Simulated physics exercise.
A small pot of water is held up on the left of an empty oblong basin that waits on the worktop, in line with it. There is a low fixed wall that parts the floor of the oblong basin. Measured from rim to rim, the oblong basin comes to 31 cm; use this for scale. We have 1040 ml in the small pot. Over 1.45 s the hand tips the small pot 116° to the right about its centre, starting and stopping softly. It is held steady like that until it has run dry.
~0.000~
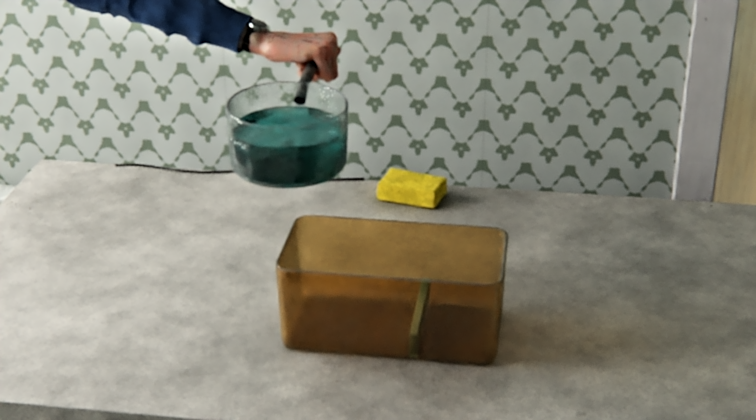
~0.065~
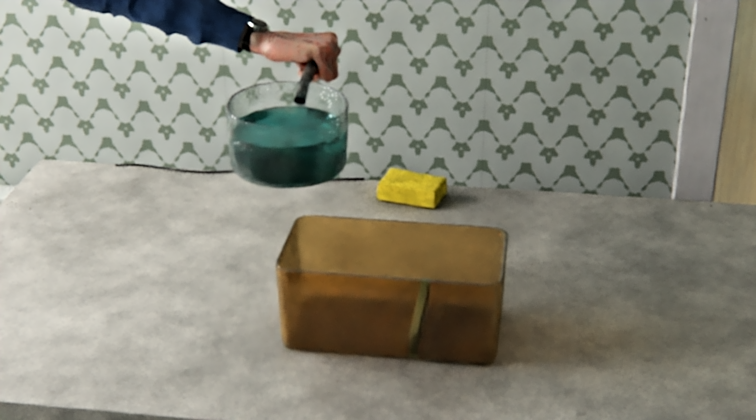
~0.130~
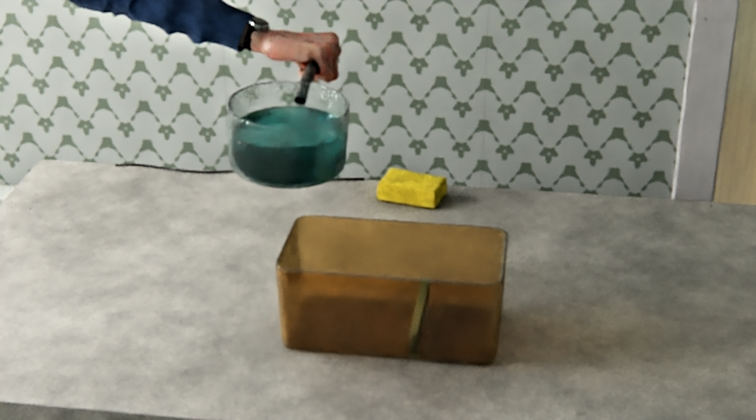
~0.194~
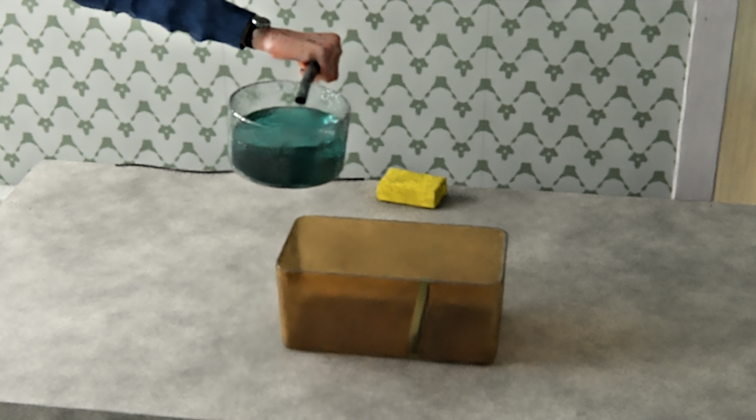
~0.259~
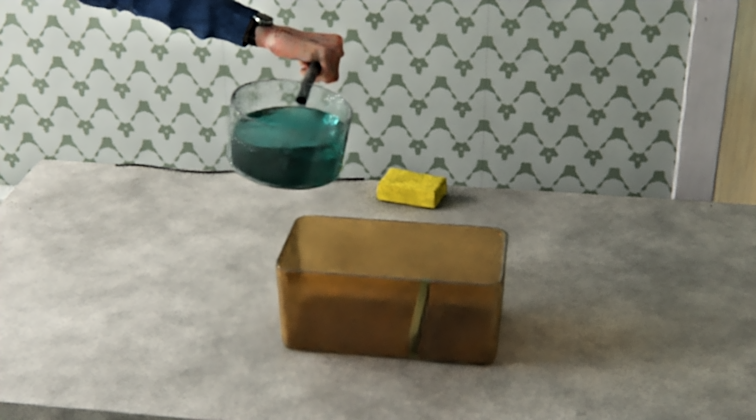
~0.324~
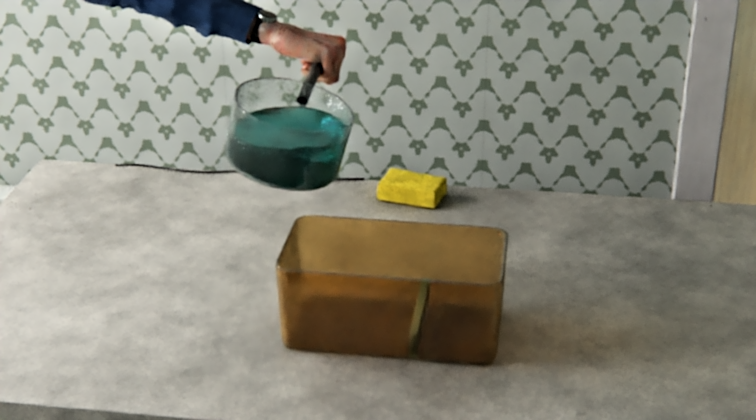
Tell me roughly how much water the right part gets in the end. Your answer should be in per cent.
It gets about 19 per cent.
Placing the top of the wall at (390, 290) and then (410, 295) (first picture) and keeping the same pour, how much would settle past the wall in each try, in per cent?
First 60, then 25 per cent.
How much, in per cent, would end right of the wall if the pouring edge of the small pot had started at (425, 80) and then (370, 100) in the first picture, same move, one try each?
Respectively about 60 and 50 percent.
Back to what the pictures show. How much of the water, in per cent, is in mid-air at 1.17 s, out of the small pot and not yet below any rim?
Close to 12 in every hundred parts.
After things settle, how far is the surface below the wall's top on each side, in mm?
10 mm left, 28 mm right.
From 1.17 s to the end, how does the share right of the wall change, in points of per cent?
Looks like it goes higher by around 4.
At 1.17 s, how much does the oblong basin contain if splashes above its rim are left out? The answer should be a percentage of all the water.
Reading: Approx. 78 %.
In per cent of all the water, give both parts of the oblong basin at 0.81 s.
Around 8 on the left side and 0 on the right side.
After 0.81 s the tilt is 69° and 63 per cent is still to pour, 8 is left of the wall and 0 right of it.
After 1.17 s the tilt is 106° and 10 per cent is still to pour, 63 is left of the wall and 15 right of it.
After 1.54 s the tilt is 116° and 0 per cent is still to pour, 82 is left of the wall and 17 right of it.
After 1.95 s the tilt is 116° and 0 per cent is still to pour, 80 is left of the wall and 19 right of it.
In the end 80 per cent lies left of the wall, 19 right of it and 1 outside.
